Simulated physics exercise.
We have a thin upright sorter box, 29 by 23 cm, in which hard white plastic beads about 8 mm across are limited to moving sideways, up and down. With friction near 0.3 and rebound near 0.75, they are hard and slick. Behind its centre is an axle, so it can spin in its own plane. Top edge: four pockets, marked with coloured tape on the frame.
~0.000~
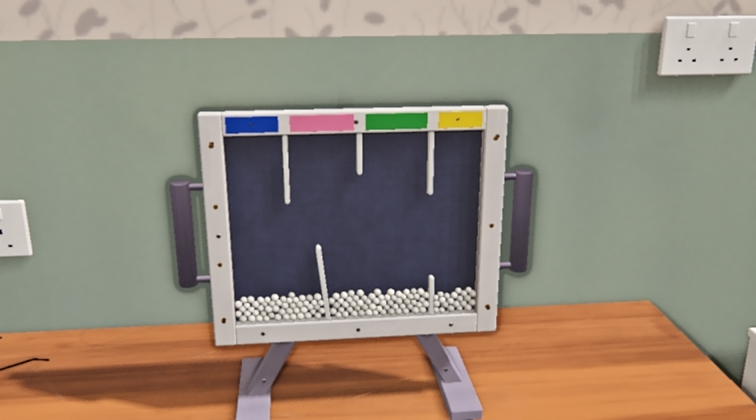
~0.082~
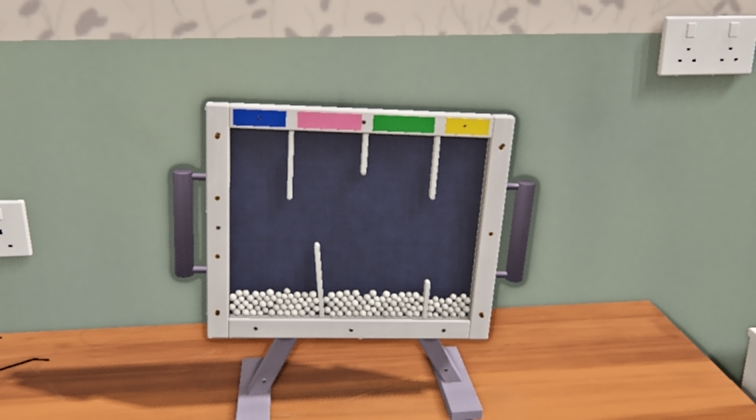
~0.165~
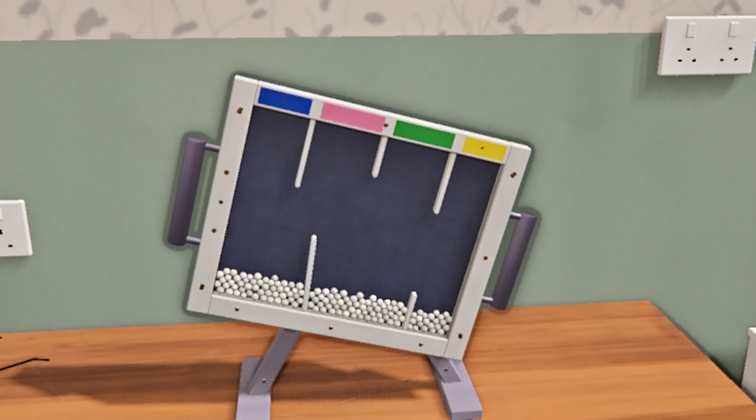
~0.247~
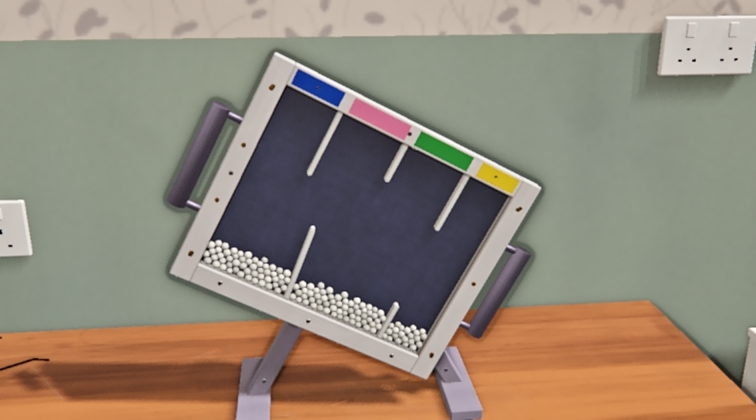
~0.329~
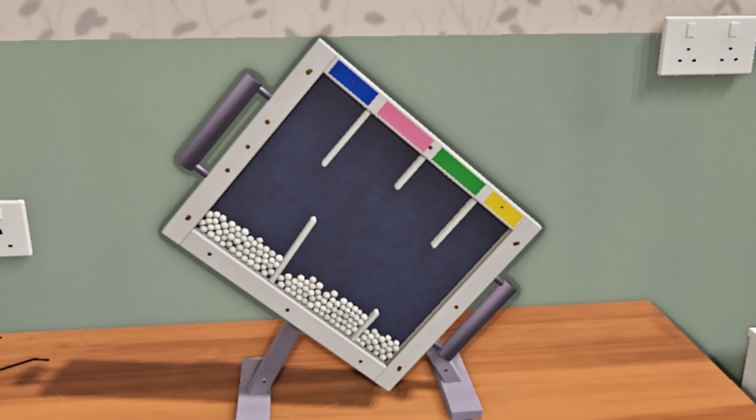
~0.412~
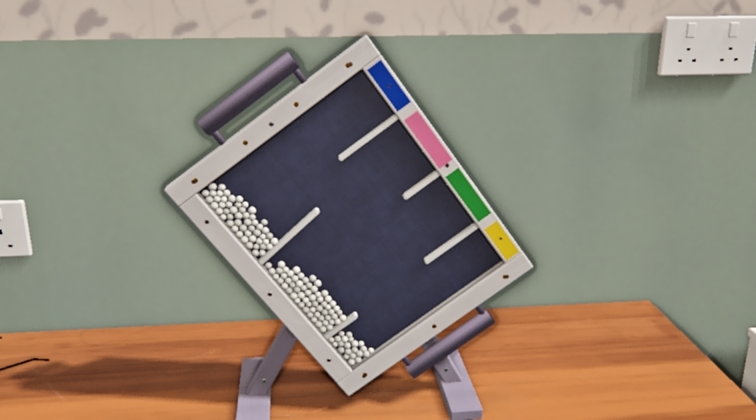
A framed box of white beads turns clockwise on its stand above a wooden table.
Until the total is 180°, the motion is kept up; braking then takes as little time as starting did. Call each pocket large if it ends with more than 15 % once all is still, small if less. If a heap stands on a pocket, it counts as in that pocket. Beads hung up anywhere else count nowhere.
Pink pocket: Large; yellow pocket: Large; blue pocket: Small; green pocket: Small.
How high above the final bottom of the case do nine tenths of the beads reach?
I'd put it at close to 7 centimetres.
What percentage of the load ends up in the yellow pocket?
Around 60 percent.
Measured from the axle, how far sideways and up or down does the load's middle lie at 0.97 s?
2 cm left, 6 cm below.
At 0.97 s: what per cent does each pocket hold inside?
Pink pocket: 10; yellow pocket: 35; blue pocket: 0; green pocket: 0.
By 0.97 s it has turned 142°, the beads' middle is 2 cm left of and 6 cm below the axle; inside pockets, pink 10 %, yellow 35 %.
By 1.28 s it has turned 180°, the beads' middle is 6 cm left of and 8 cm below the axle; inside pockets, pink 35 %, yellow 50 %, green 5 %.
At rest by 2.2 s, pink 35 %, yellow 60 %, blue 0 %, green 5 %.
